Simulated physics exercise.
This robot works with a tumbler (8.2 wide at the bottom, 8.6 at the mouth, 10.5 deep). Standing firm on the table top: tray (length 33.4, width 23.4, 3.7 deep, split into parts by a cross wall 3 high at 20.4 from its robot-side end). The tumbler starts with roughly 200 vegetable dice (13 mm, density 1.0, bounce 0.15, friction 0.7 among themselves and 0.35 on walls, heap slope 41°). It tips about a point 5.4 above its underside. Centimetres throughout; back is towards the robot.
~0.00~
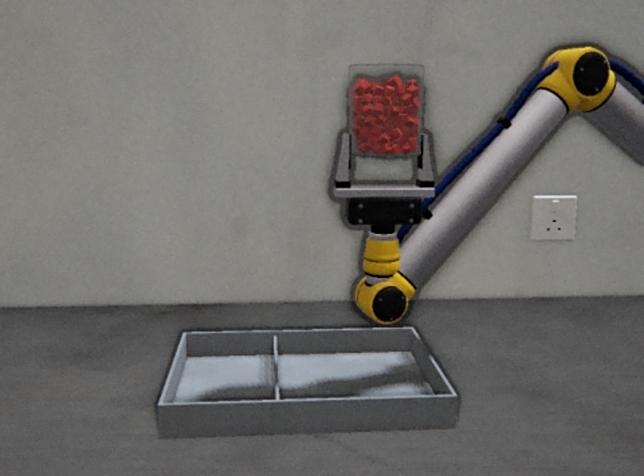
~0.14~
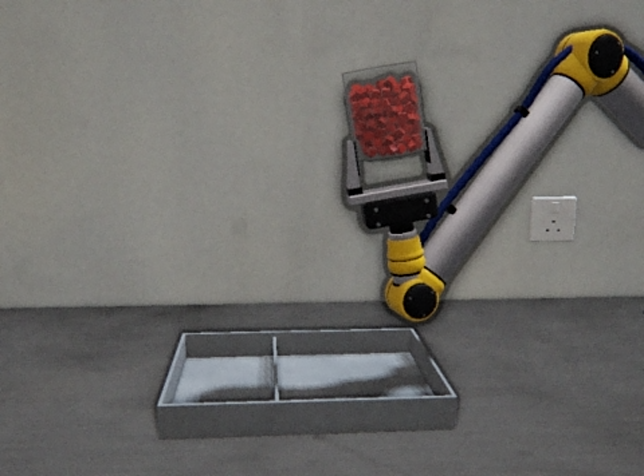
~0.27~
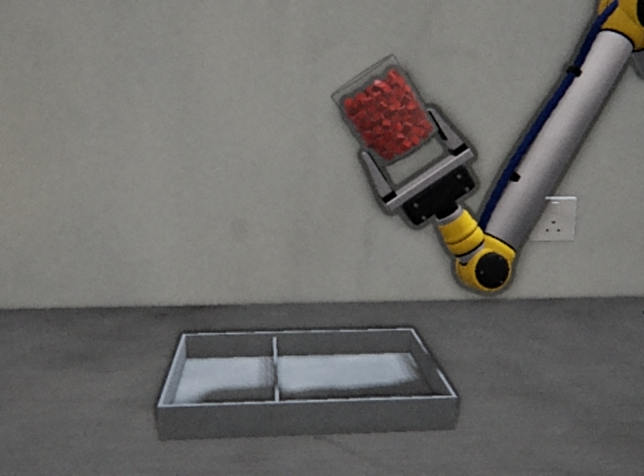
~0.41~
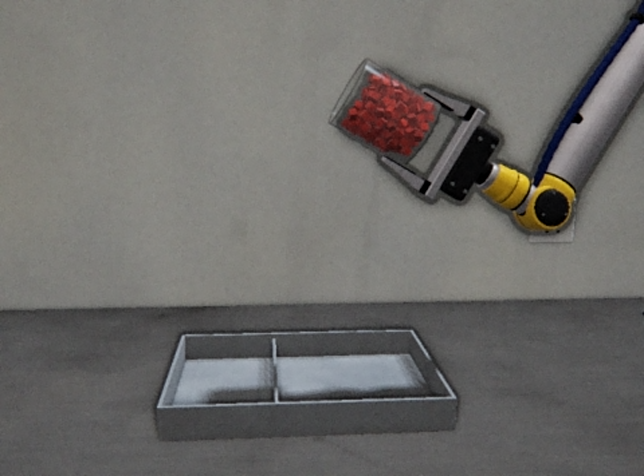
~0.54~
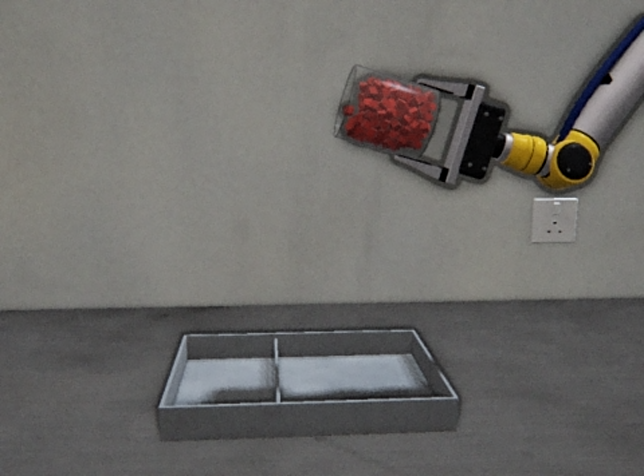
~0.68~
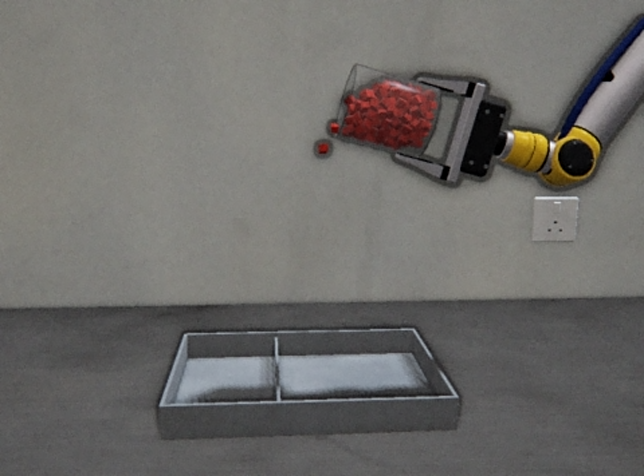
A robot arm tilts a clear tumbler of red dice leftward until one drops out.
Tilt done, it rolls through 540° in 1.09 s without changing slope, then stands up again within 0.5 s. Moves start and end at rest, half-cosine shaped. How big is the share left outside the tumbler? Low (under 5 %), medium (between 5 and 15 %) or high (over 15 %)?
Share outside the tumbler: Medium (between 5 and 15 %).
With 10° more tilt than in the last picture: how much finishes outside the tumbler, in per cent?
About 25 per cent.
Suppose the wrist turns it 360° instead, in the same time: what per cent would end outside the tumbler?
It would be near 10 per cent.
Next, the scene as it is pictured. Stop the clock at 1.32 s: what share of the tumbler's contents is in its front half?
Some 55 per cent.
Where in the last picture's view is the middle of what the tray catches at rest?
Around (294, 385).
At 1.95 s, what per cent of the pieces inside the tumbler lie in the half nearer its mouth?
Roughly 40 per cent.
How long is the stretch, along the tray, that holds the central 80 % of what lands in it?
About 10 cm.
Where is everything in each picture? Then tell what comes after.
In the first picture, tumbler middle at (386, 112), upright; upper third of the load around (386, 95), from x 355 to 415, top at y 80; 204 in the tumbler.
In the second picture, tumbler middle at (385, 113), tipped 10°; upper third of the load around (385, 96), from x 355 to 420, top at y 80.
In the third picture, tumbler middle at (385, 113), tipped 34°; upper third of the load around (386, 98), from x 350 to 430, top at y 75.
In the fourth picture, tumbler middle at (385, 114), tipped 60°; upper third of the load around (386, 99), from x 345 to 430, top at y 80.
In the fifth picture, tumbler middle at (387, 113), tipped 74°; upper third of the load around (391, 98), from x 350 to 430, top at y 85.
In the sixth picture, tumbler middle at (388, 112), tipped 75°; upper third of the load around (393, 100), from x 325 to 430, top at y 85; 203 in the tumbler, 1 in flight or on a rim.
After 1.32 s, tipped 75°, highest piece 40 above the table; 196 in the tumbler, 4 in the robot-side part, 1 in the far-side part, 3 in flight or on a rim.
After 1.95 s, tipped 53°, highest piece 39 above the table; 187 in the tumbler, 15 in the robot-side part, 2 in the far-side part.
After 2.47 s, upright, highest piece 41 above the table; 187 in the tumbler, 15 in the robot-side part, 2 in the far-side part.
After 3.17 s, upright, highest piece 41 above the table; 187 in the tumbler, 15 in the robot-side part, 2 in the far-side part.
At rest, 187 in the tumbler, 15 in the robot-side part, 2 in the far-side part. That is 8 % outside the tumbler.
